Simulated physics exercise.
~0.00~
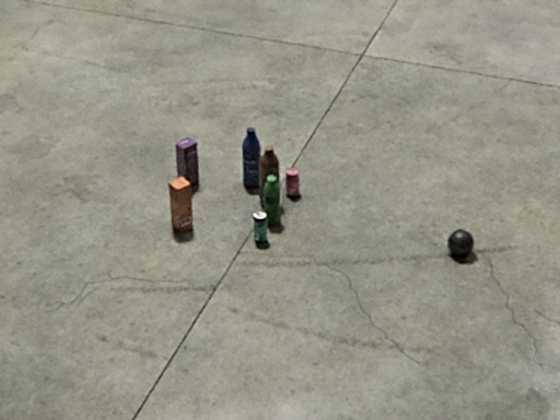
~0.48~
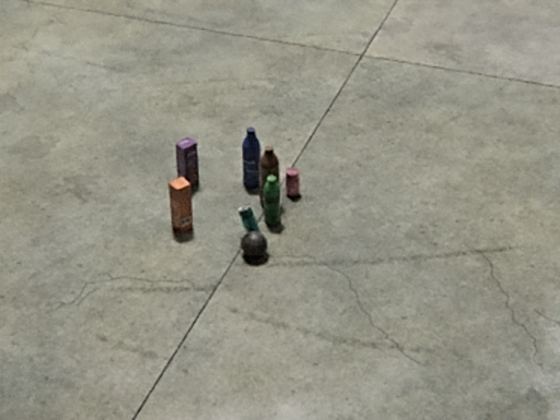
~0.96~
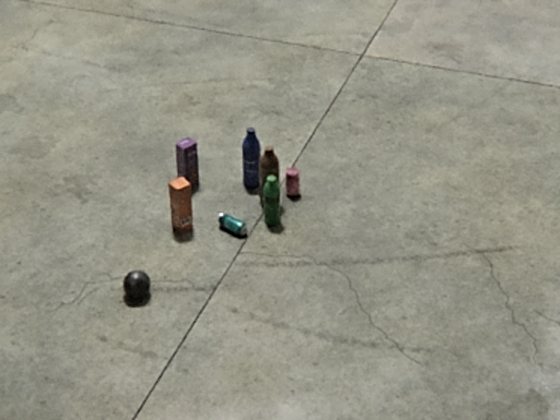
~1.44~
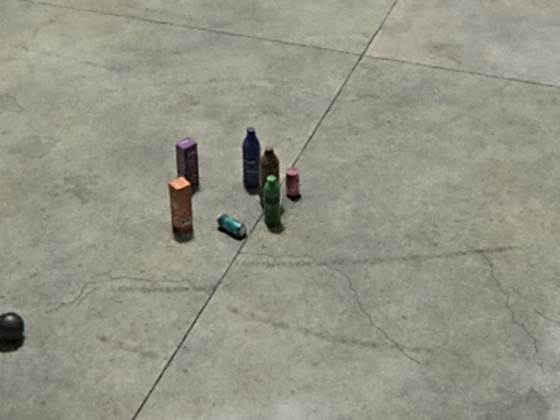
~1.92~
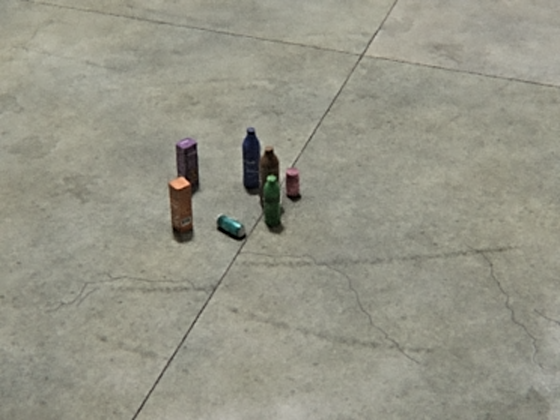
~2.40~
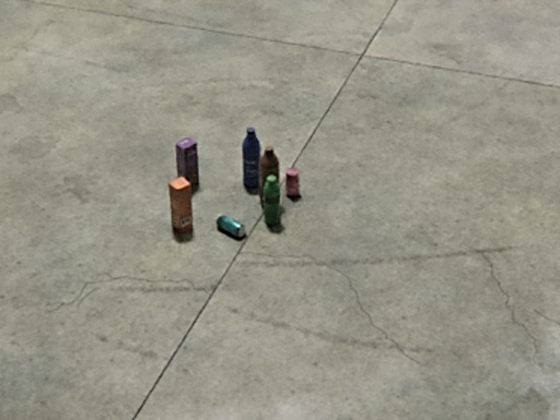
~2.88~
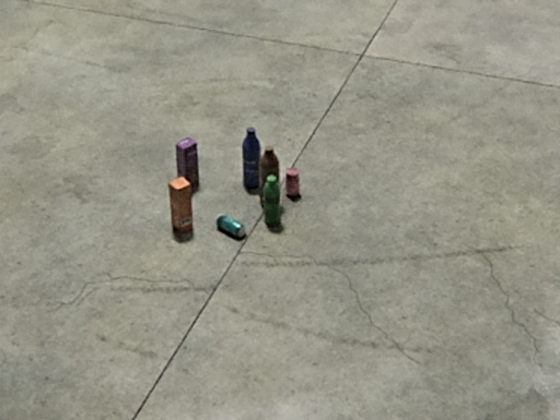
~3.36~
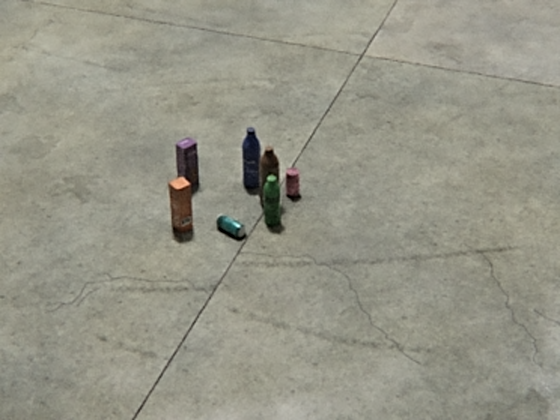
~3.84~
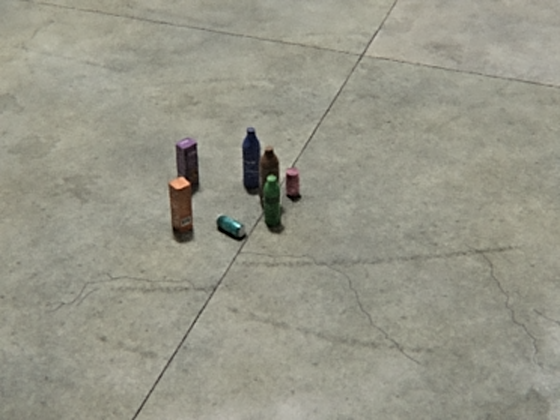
A black ball rolls leftward from the right side of a cracked grey concrete floor, seen from above at an angle by a still camera. Ahead of it stands a loose group, with an orange carton and a purple carton on the left, blue, brown and green bottles toward the middle, a small pink can on the right and a turquoise can at the front. The ball strikes the turquoise can, which tilts and topples onto its side. The ball continues left and leaves the view at the lower left. The turquoise can lies still while everything else remains standing.
